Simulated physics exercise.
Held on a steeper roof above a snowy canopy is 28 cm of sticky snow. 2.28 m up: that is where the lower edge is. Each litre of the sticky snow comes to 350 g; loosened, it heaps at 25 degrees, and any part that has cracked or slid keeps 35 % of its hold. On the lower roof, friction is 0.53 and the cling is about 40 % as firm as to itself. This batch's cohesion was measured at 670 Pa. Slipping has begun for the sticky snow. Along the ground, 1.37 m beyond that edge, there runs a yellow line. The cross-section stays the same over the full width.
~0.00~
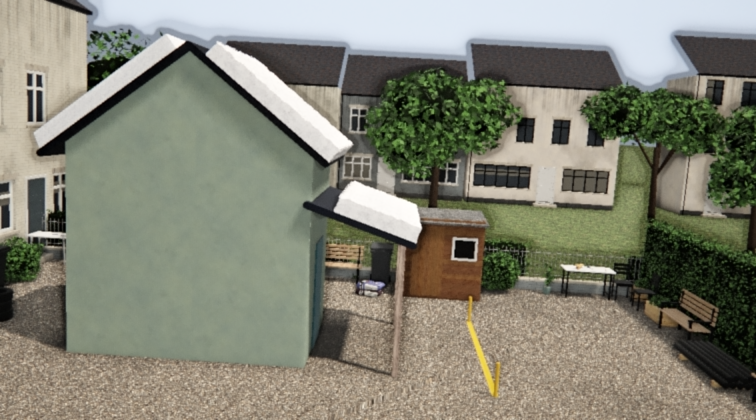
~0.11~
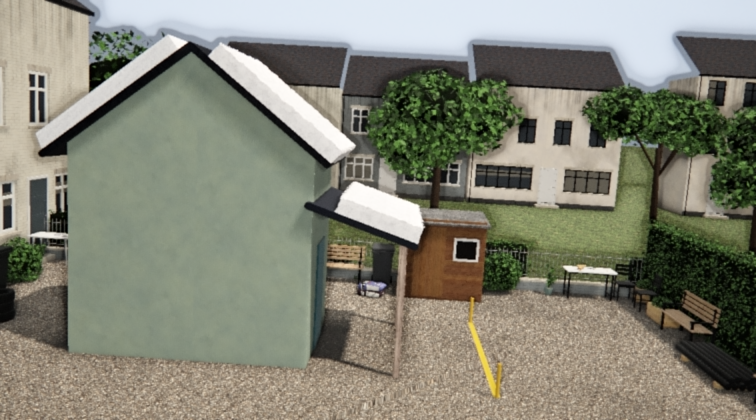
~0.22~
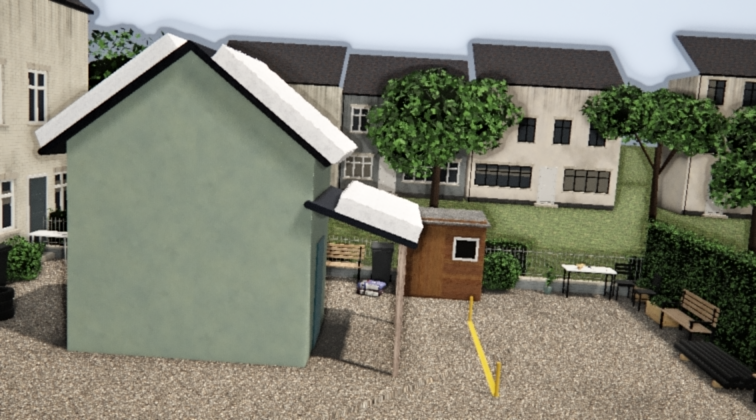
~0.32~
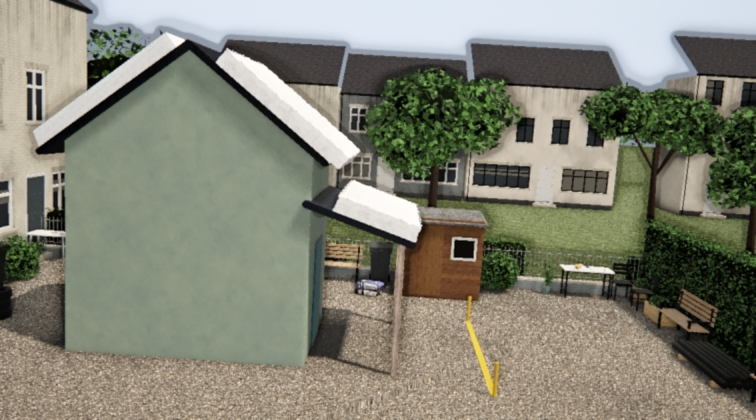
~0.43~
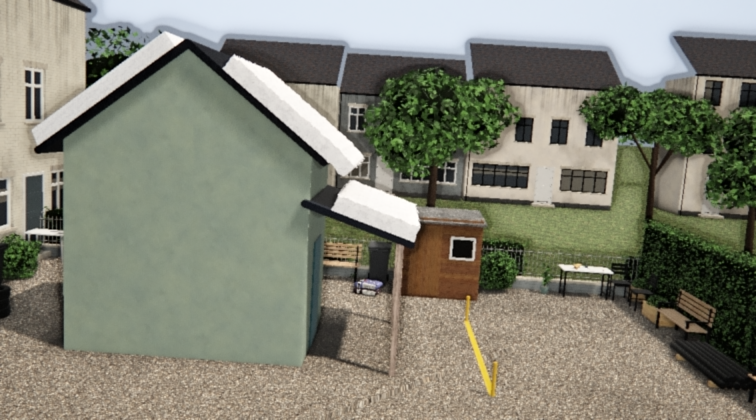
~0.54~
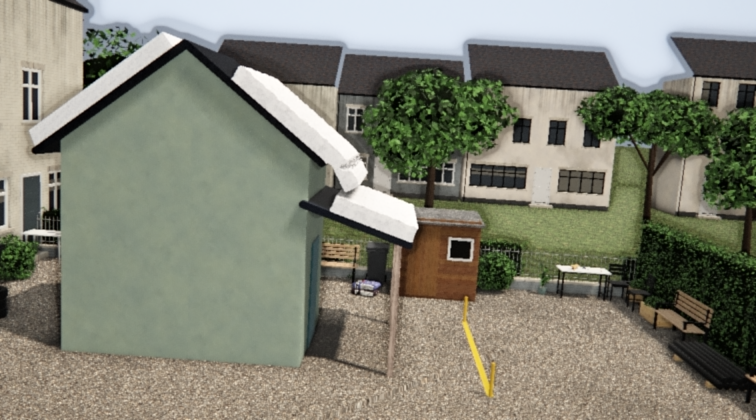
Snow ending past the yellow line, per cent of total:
31 %.
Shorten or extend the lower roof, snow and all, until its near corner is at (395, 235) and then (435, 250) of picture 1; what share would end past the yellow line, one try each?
First 40 per cent, second 25 per cent.
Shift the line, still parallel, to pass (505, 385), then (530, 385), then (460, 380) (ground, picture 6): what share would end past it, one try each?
Respectively 22, 14 and 40 percent would end past it.
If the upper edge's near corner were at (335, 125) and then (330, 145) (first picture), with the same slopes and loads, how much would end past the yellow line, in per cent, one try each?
50 per cent, then 50 per cent.
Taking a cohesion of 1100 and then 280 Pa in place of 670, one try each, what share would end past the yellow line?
The answers, in order, are 18 % and 50 %.
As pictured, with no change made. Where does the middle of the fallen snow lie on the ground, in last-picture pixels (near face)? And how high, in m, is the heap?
The heap centres around (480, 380) and rises about 0.4 m.
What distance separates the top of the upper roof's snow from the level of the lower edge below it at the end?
Looks like around 0.7 m above that edge.
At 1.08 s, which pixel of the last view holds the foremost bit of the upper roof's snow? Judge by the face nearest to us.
(426, 227), give or take.
After 1.08 s, none is below the lower edge and 0 % is past the line.
After 1.72 s, 41 % is below the lower edge and 6 % is past the line.
After 2.36 s, 63 % is below the lower edge and 31 % is past the line.
After 3.00 s, 64 % is below the lower edge and 31 % is past the line.
After 3.50 s, 64 % is below the lower edge and 31 % is past the line.
